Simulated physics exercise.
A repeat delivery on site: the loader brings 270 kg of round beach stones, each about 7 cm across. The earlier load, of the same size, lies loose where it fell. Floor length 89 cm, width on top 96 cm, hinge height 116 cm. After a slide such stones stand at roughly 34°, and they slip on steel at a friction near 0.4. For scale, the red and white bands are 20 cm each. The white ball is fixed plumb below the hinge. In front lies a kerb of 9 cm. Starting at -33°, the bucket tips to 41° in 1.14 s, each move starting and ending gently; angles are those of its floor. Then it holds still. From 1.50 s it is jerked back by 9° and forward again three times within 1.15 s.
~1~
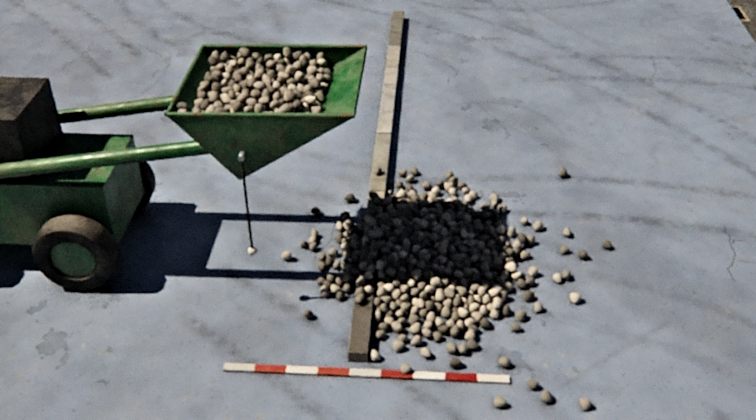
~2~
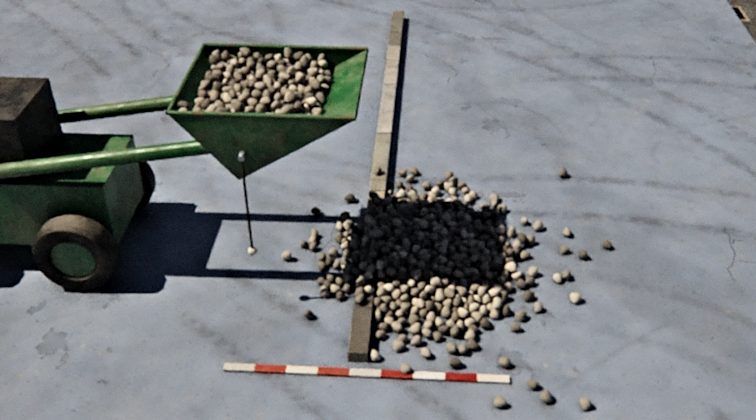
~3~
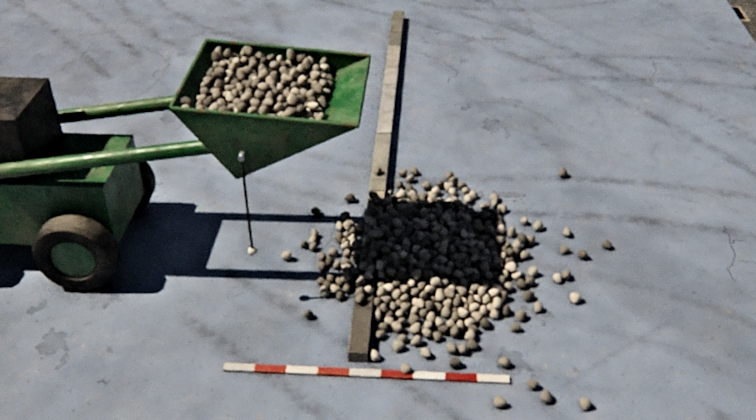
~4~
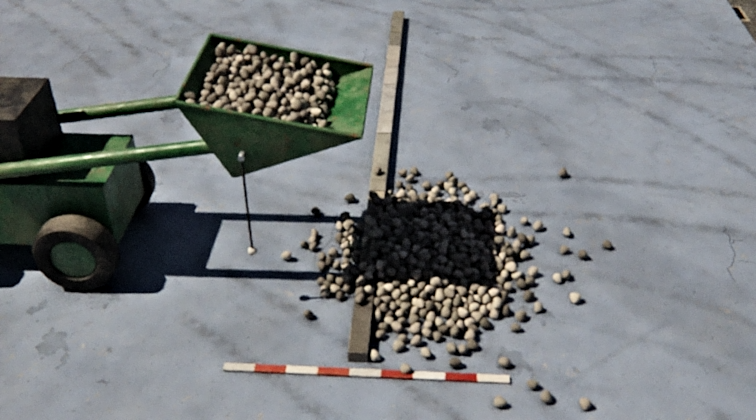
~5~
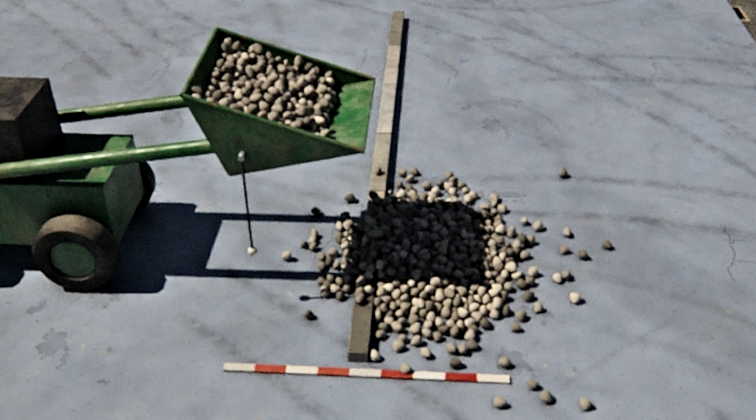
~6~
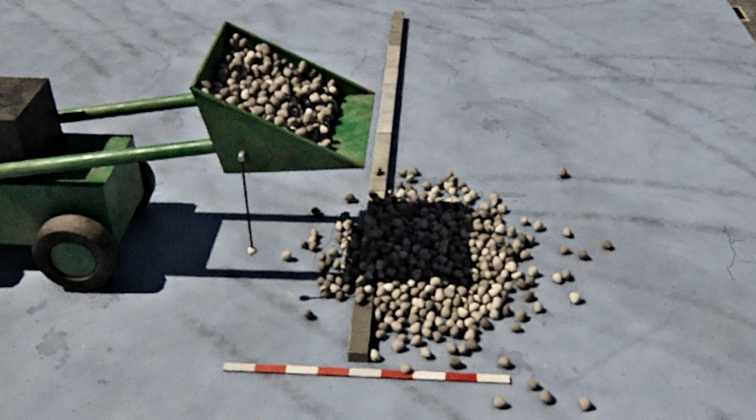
A green loader slowly tips its bucket of round stones forward beside a loose stone pile.
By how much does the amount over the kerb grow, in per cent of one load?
Close to 69 parts in a hundred.
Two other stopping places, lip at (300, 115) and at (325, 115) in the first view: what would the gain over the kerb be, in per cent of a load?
Near 25 per cent from the first place, 40 from the second.
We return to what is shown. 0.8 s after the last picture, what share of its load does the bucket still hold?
About 45 per cent.
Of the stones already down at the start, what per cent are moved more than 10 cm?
Roughly 15 per cent of them.
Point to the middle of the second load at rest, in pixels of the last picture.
Near (399, 242).
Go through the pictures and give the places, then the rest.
In the first frame, lip at (354, 116), floor tilted -33°, highest stones at (267, 66). The earlier load is highest near (393, 231), 17 cm above ground level, 12 % on this side of the kerb, 88 % over the kerb.
In the second frame, the bucket is at -32°, its lip at (356, 118); the top of the load is at (256, 68).
In the third frame, the bucket is at -27°, its lip at (359, 126); the top of the load is at (229, 63).
In the fourth frame, the bucket is at -21°, its lip at (362, 137); the top of the load is at (227, 60).
In the fifth frame, the bucket is at -13°, its lip at (364, 152); the top of the load is at (227, 59).
In the sixth frame, the bucket is at -5°, its lip at (364, 168); the top of the load is at (234, 56).
Then, 0.4 s after the last picture the floor is at 30°; in per cent of one load, 100 in the bucket, 12 on this side of the kerb, 88 over the kerb; the foremost stones are at (576, 261).
Then, 0.8 s after the last picture the floor is at 41°; in per cent of one load, 47 in the bucket, 54 on this side of the kerb, 99 over the kerb; the foremost stones are at (576, 261).
Then, 2.6 s after the last picture the floor is at 41°; in per cent of one load, 0 in the bucket, 43 on this side of the kerb, 157 over the kerb; the foremost stones are at (582, 243).
Then, 5.0 s after the last picture the floor is at 41°; in per cent of one load, 0 in the bucket, 43 on this side of the kerb, 157 over the kerb; the foremost stones are at (582, 243). Net gain over the kerb, 69.
